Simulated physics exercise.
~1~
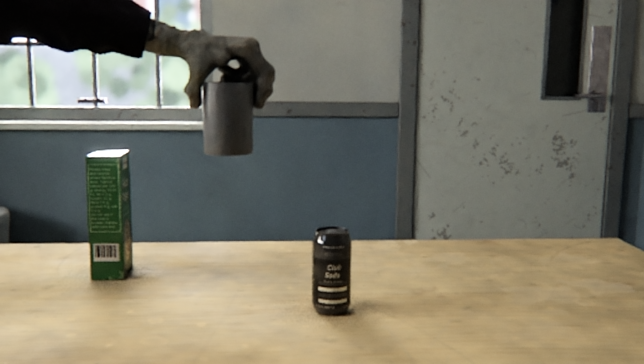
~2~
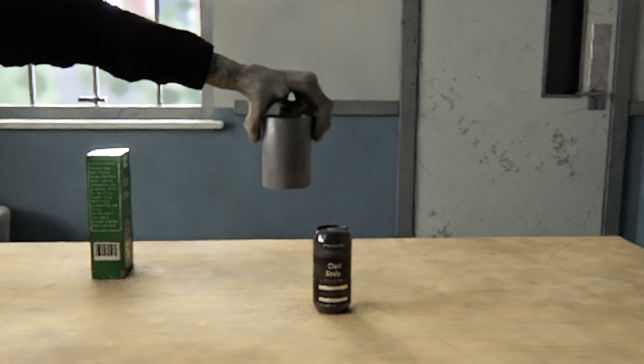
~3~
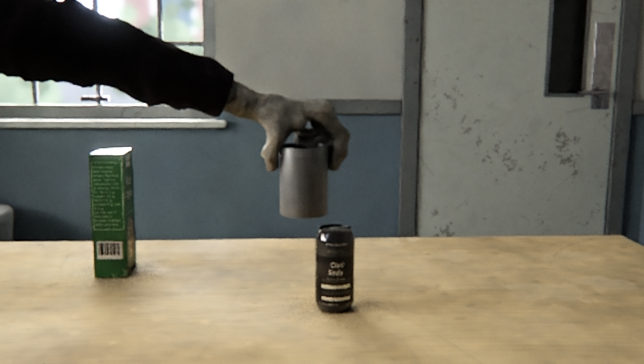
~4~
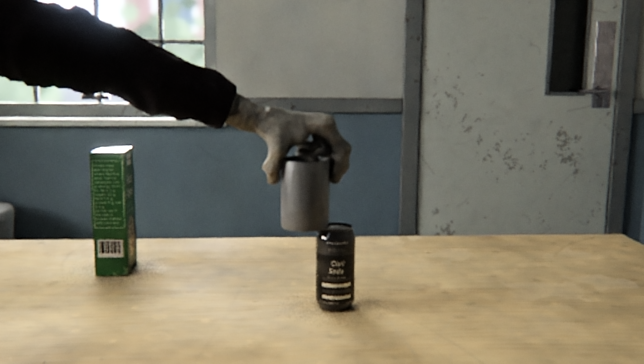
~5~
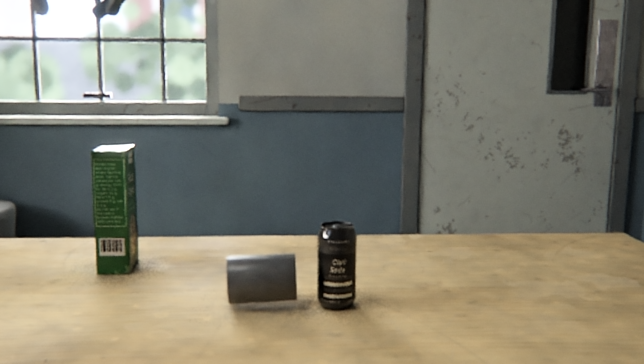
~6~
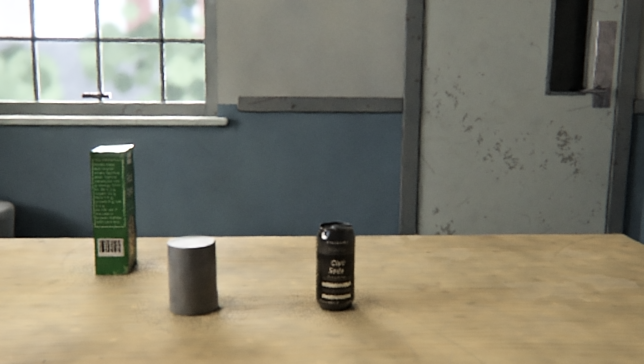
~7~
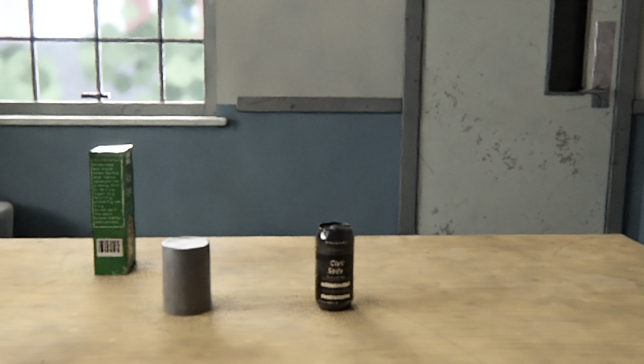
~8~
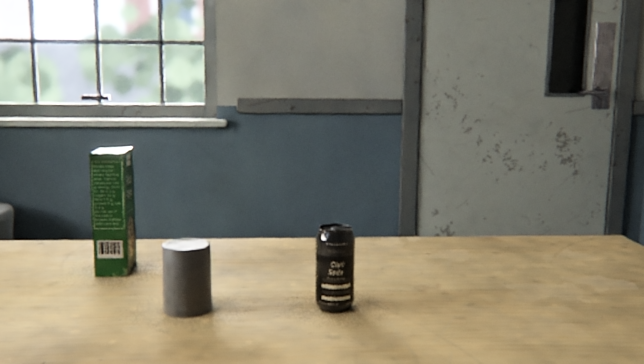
On a wooden table in a room with a window and a door, a hand lowers a grey cup onto a black can beside a green carton and lets go; the cup tumbles off to the left and ends upside down between the unmoved can and carton.
